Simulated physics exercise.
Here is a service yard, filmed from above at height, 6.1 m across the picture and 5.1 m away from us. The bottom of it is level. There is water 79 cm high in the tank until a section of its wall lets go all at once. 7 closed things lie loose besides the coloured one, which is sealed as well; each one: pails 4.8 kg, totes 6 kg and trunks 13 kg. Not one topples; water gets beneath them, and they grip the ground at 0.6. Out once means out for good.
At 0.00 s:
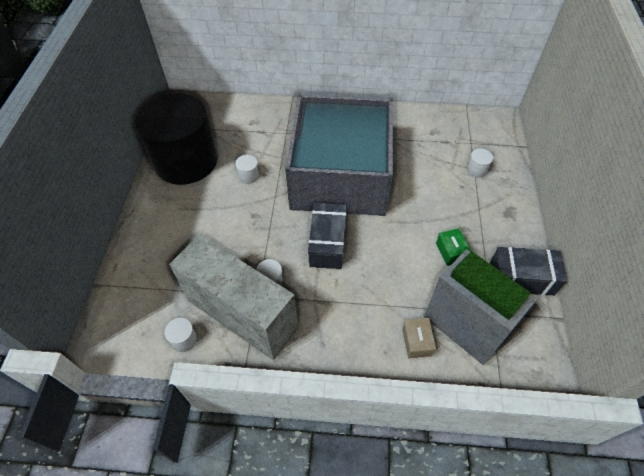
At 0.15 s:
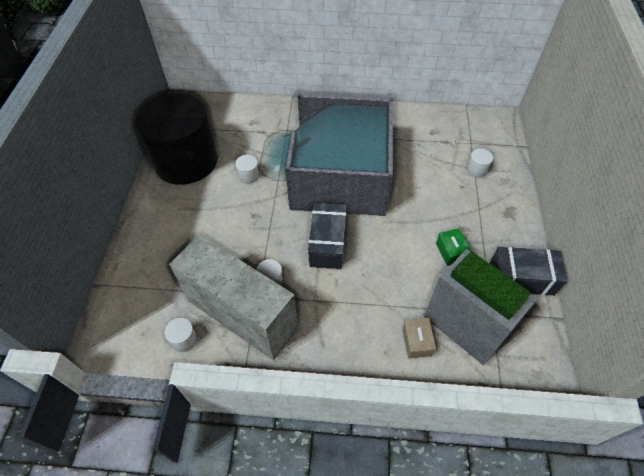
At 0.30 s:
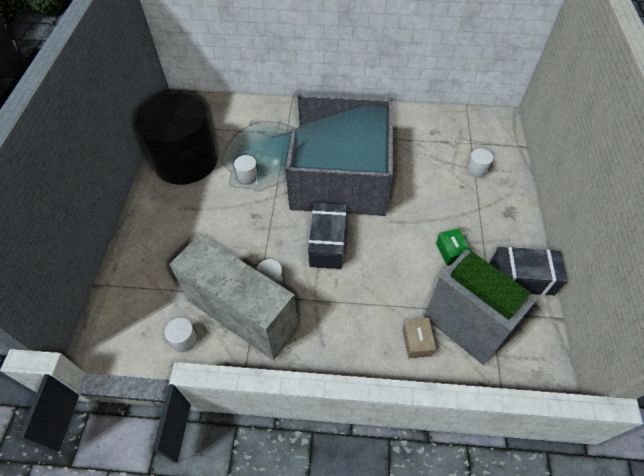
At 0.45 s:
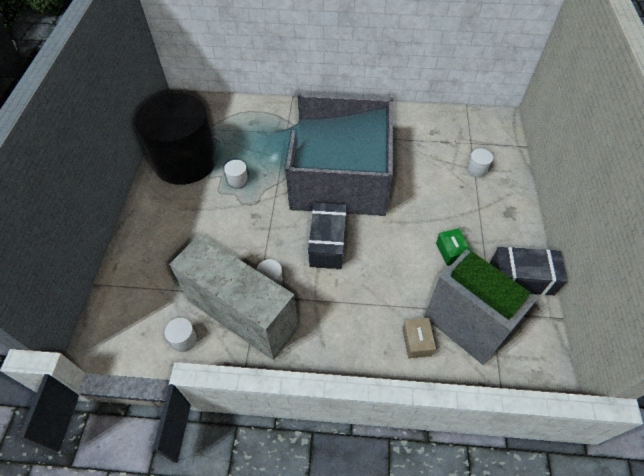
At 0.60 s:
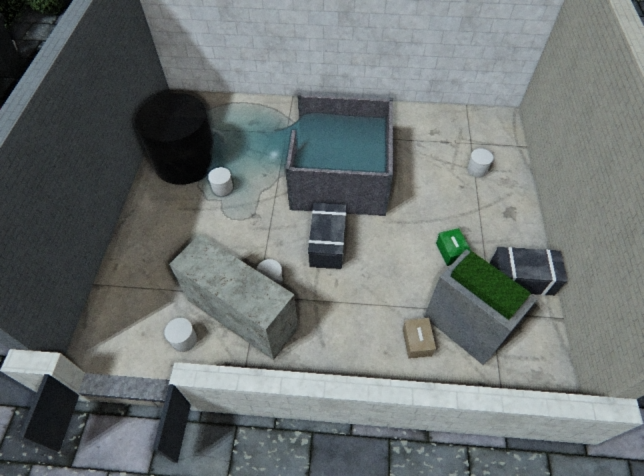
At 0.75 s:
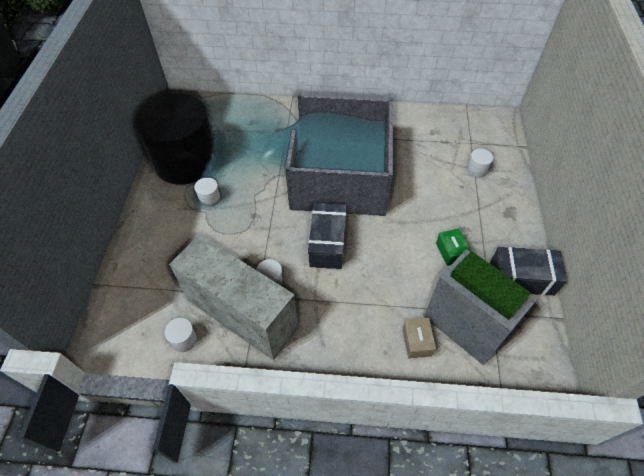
Water spilled from the left side of a raised tank and spread across the yard floor, then pushed a small white cylinder toward the black drum while the green box and everything else stayed put.
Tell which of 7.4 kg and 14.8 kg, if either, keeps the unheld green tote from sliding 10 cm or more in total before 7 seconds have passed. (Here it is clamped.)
Ballast needed: The lesser.
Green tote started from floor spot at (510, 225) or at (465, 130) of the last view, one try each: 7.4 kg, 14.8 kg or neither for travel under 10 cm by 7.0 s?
Well, the little one does for the first, just the big one for the second.
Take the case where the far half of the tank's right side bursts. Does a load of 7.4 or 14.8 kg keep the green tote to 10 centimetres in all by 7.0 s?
So only the heavier pick.
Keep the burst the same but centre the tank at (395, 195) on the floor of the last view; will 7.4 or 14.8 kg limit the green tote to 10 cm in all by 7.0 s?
Then the lower weight is enough.
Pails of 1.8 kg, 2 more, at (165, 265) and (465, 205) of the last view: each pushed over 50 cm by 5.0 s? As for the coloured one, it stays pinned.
The first is over the limit, the second within the limit.
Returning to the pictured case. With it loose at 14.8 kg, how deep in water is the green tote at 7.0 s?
Depth: Approx. 0 cm.
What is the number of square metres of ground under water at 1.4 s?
Wet area: Approx. 8.5 m2.
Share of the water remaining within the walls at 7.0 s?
Still held: Near 80 %.
After 1.4 s the green tote would be 0 cm from its start with 7.4 kg and 0 cm from its start with 14.8 kg; 0 cm of water round it then.
After 3.1 s the green tote would be 0 cm from its start with 7.4 kg and 0 cm from its start with 14.8 kg; 0 cm of water round it then.
After 4.9 s the green tote would be 0 cm from its start with 7.4 kg and 0 cm from its start with 14.8 kg; 0 cm of water round it then.
After 7.0 s the green tote would be 0 cm from its start with 7.4 kg and 0 cm from its start with 14.8 kg; 0 cm of water round it then.
